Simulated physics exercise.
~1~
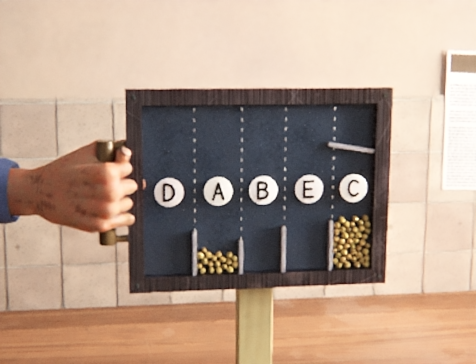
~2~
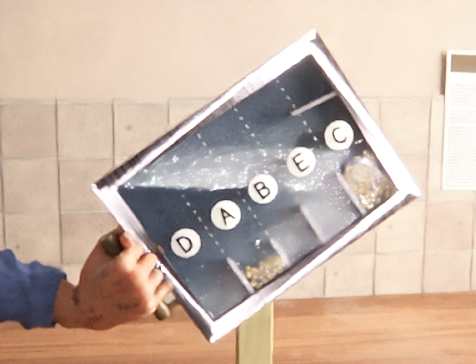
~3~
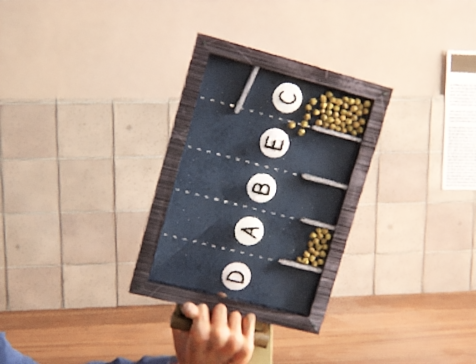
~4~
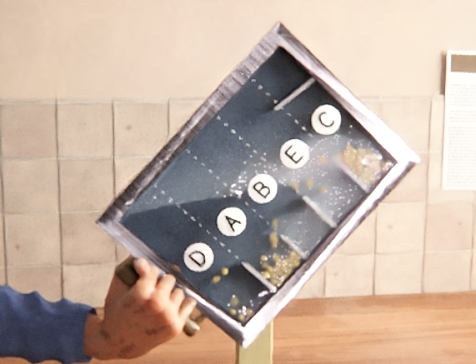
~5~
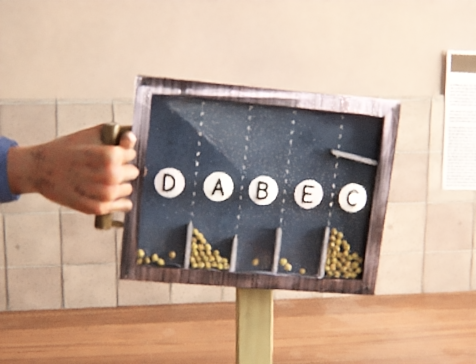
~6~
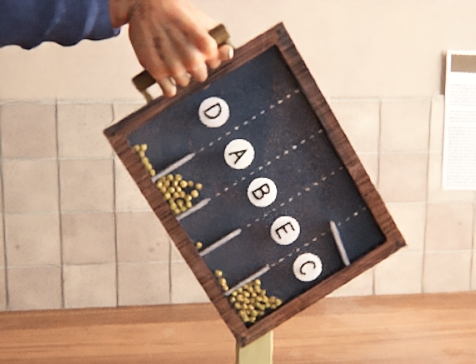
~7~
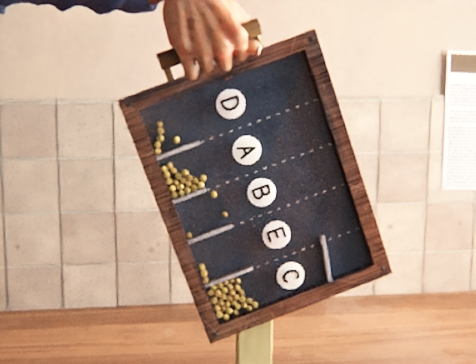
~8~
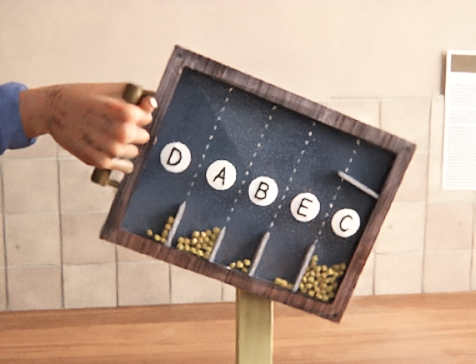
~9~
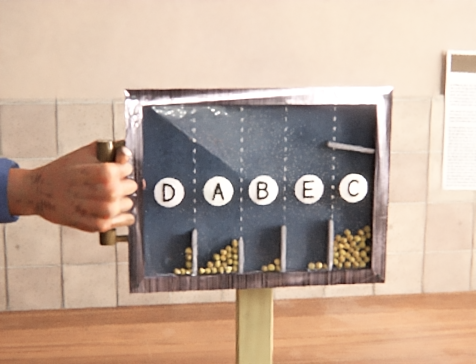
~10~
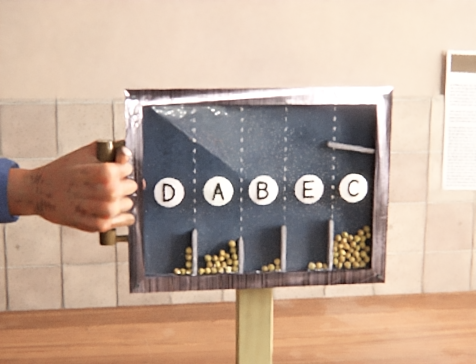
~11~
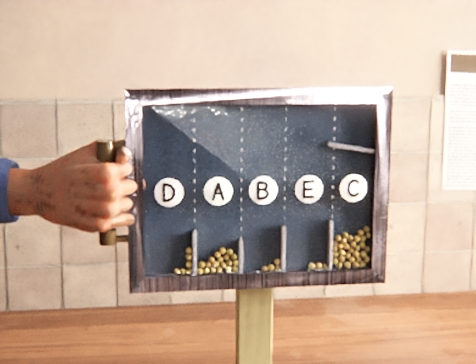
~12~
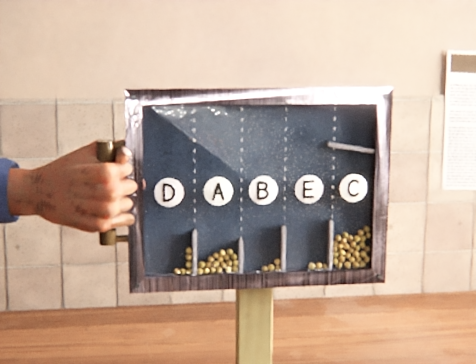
Pale wooden beads sliding between lettered strips as a hand tilts the box anticlockwise, then clockwise, then level, leaving some resettled.
